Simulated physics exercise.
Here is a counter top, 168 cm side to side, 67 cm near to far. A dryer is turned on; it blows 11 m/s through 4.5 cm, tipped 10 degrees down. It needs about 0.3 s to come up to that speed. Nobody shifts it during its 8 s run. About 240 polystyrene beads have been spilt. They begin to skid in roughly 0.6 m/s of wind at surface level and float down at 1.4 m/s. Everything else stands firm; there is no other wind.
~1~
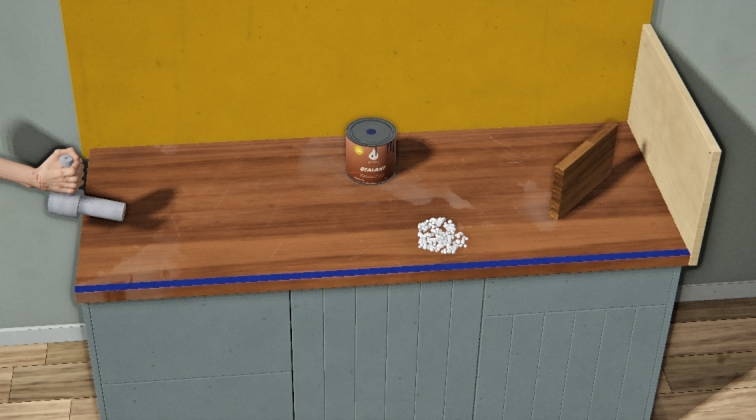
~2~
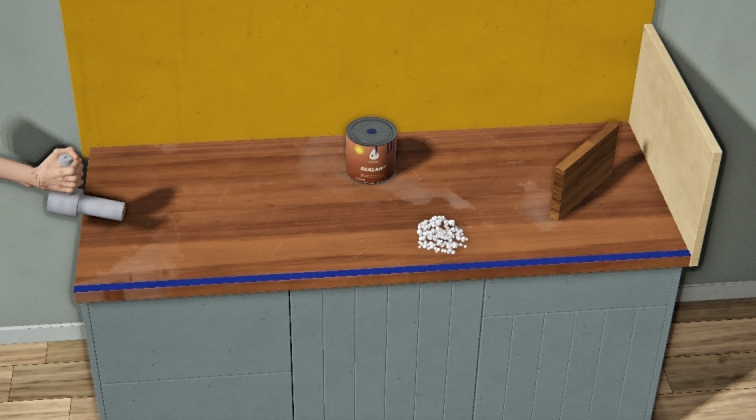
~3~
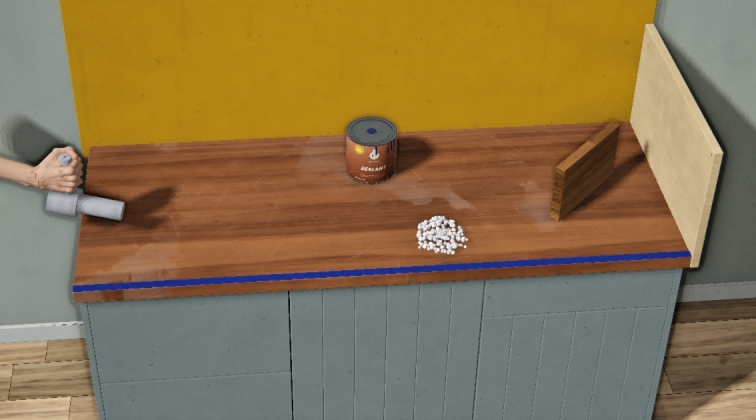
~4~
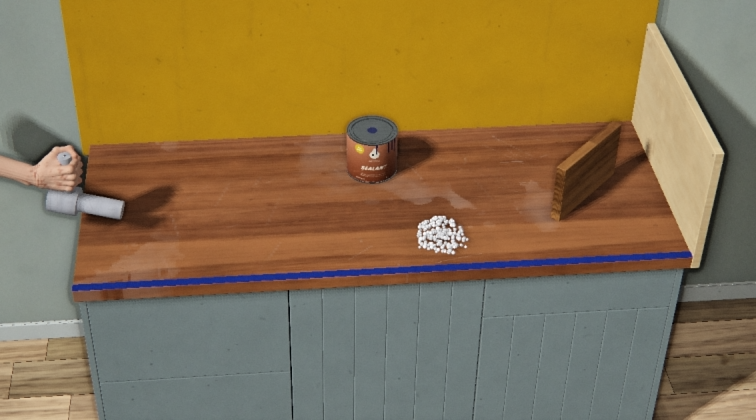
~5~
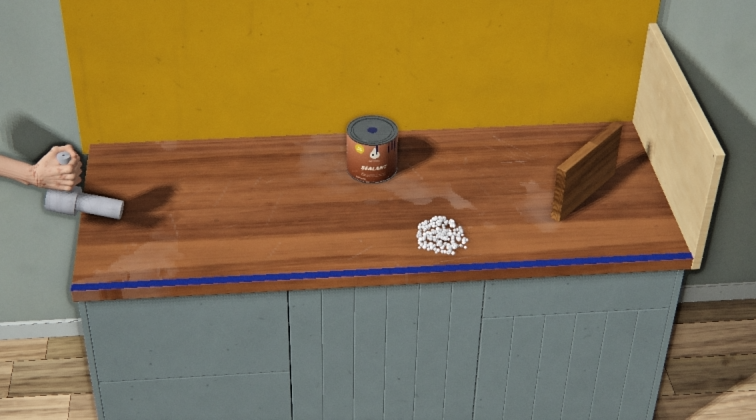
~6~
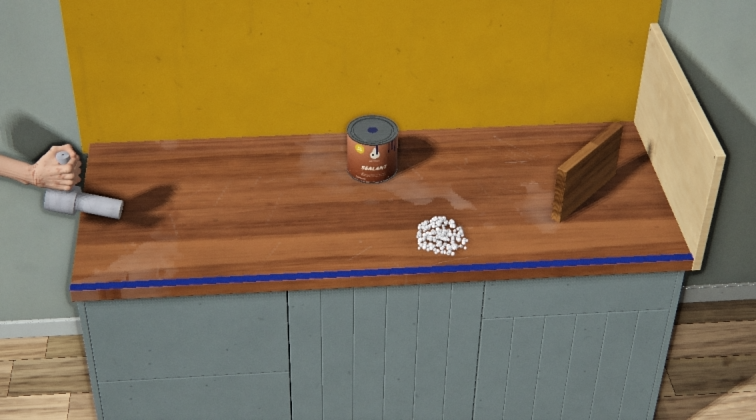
A wooden counter top with a blue front edge stands over grey-blue cupboards against a mustard-yellow wall, seen from above and in front. At the left a hand holds a grey dryer pointing right, while a reddish-brown tin, a heap of white beads, a brown board and a pale upright panel sit across to the right. Nothing visibly moves, beads included, and the view stays practically still.
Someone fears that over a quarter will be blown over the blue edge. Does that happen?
Answer: Yes.
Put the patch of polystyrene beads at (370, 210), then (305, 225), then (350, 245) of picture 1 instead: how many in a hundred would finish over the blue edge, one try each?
In that order: 0 %, 2 %, 50 %.
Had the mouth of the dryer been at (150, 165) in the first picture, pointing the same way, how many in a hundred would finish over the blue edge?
In that case some 100 per cent.
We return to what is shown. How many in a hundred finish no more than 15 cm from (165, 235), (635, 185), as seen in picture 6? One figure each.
In turn about 0 %, 20 %.
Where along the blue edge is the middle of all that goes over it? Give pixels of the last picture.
At about (592, 265).
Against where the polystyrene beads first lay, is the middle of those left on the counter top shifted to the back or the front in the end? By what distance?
Towards the back, some 35 cm.
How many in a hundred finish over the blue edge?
Some 50 per cent.
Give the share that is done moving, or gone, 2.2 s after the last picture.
About 50 %.
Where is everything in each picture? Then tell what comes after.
In the first frame, the middle of the polystyrene beads is near (441, 236), none has stirred yet and the mouth of the dryer is at (124, 212).
In the second frame, the middle of the polystyrene beads is near (442, 234), none has stirred yet and the blue edge is centred on (390, 274).
In the third frame, the middle of the polystyrene beads is near (444, 237), none has stirred yet, the top of a tin is at (372, 131) and the top of a board is at (589, 145).
In the fourth frame, the middle of the polystyrene beads is near (442, 235) and none has stirred yet.
In the fifth frame, the middle of the polystyrene beads is near (442, 235) and none has stirred yet.
In the sixth frame, the middle of the polystyrene beads is near (442, 235) and none has stirred yet.
Then, 1.2 s after the last picture, 54 % are on the move or not yet settled, 43 % are over the blue edge; the middle of those still in play is near (642, 155).
Then, 2.2 s after the last picture, 49 % are on the move or not yet settled, 45 % are over the blue edge; the middle of those still in play is near (645, 152).
Then, 4.1 s after the last picture, 47 % are on the move or not yet settled, 46 % are over the blue edge; the middle of those still in play is near (645, 152).
Then, 7.7 s after the last picture, at the end, 47 % are over the blue edge; the middle of those still in play is near (640, 150).
